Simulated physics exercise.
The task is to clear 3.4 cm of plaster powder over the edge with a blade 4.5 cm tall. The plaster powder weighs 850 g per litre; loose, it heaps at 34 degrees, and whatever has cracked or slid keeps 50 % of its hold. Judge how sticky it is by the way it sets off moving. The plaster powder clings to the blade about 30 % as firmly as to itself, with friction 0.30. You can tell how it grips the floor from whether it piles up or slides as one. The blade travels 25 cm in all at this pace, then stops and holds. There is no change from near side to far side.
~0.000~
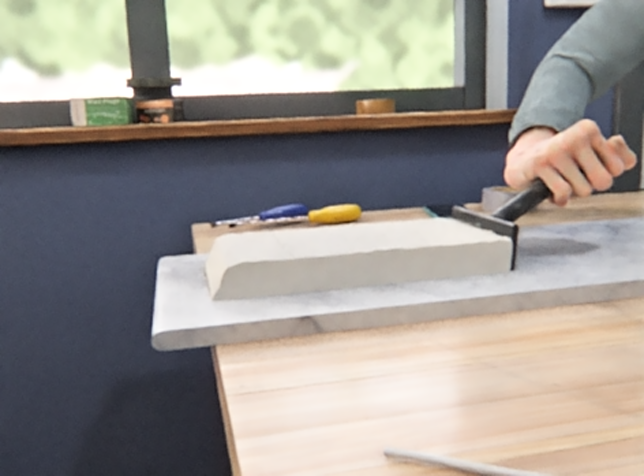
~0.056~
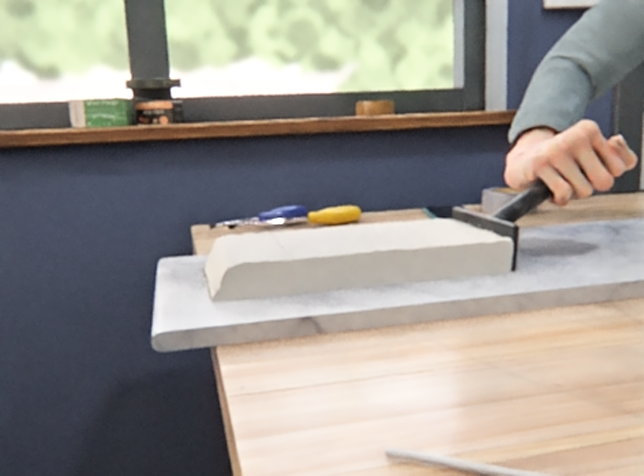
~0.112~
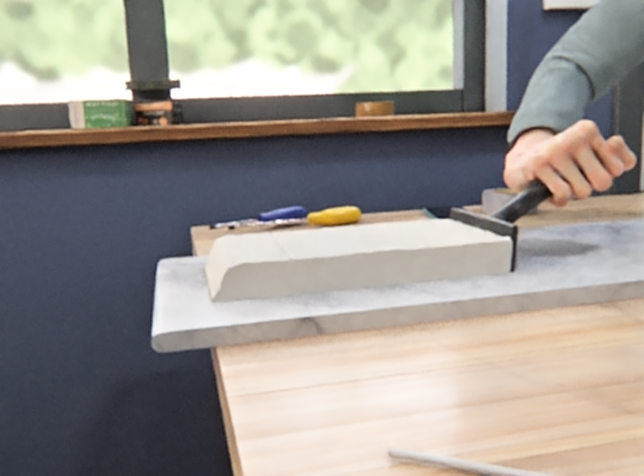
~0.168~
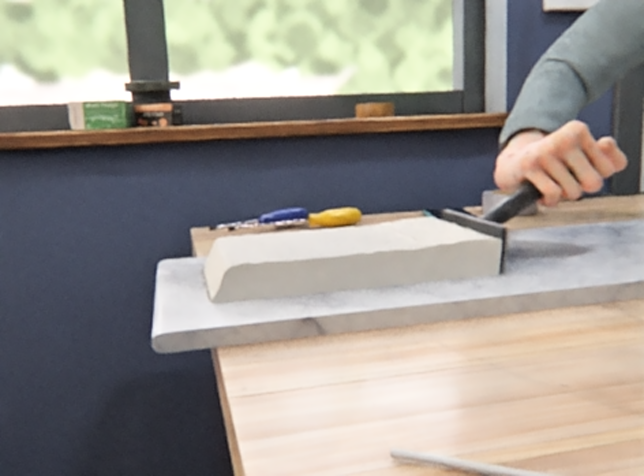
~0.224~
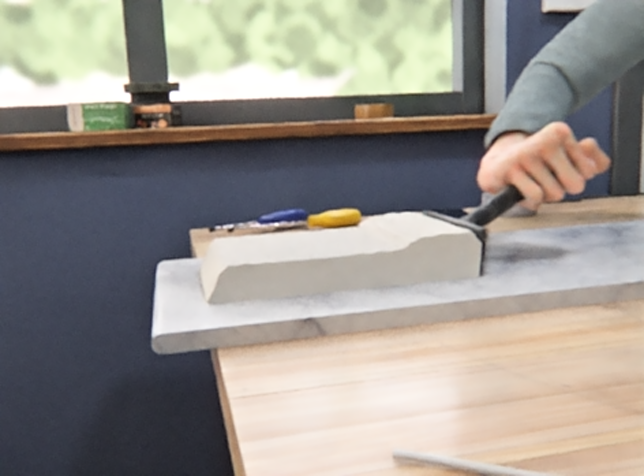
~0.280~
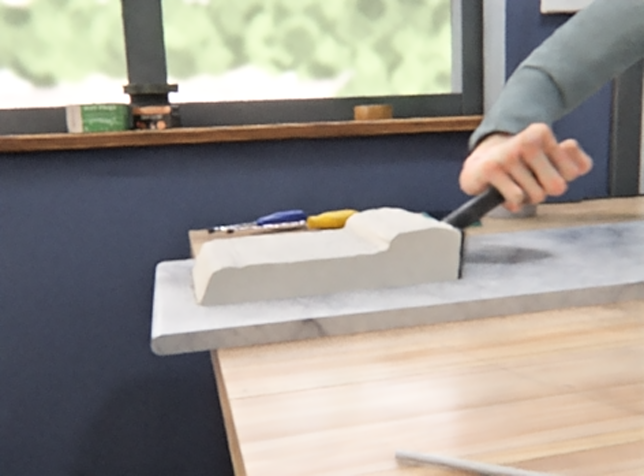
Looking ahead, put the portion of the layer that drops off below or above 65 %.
Recorded value: Not reaching 65 %.
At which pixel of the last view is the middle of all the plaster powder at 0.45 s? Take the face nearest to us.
Near (282, 276).
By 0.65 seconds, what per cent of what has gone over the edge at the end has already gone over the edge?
30 per cent.
After 0.45 s, 0 % has gone over the edge.
After 0.65 s, 13 % has gone over the edge.
After 0.86 s, 43 % has gone over the edge.
After 1.06 s, 52 % has gone over the edge.
After 1.11 s, 52 % has gone over the edge.
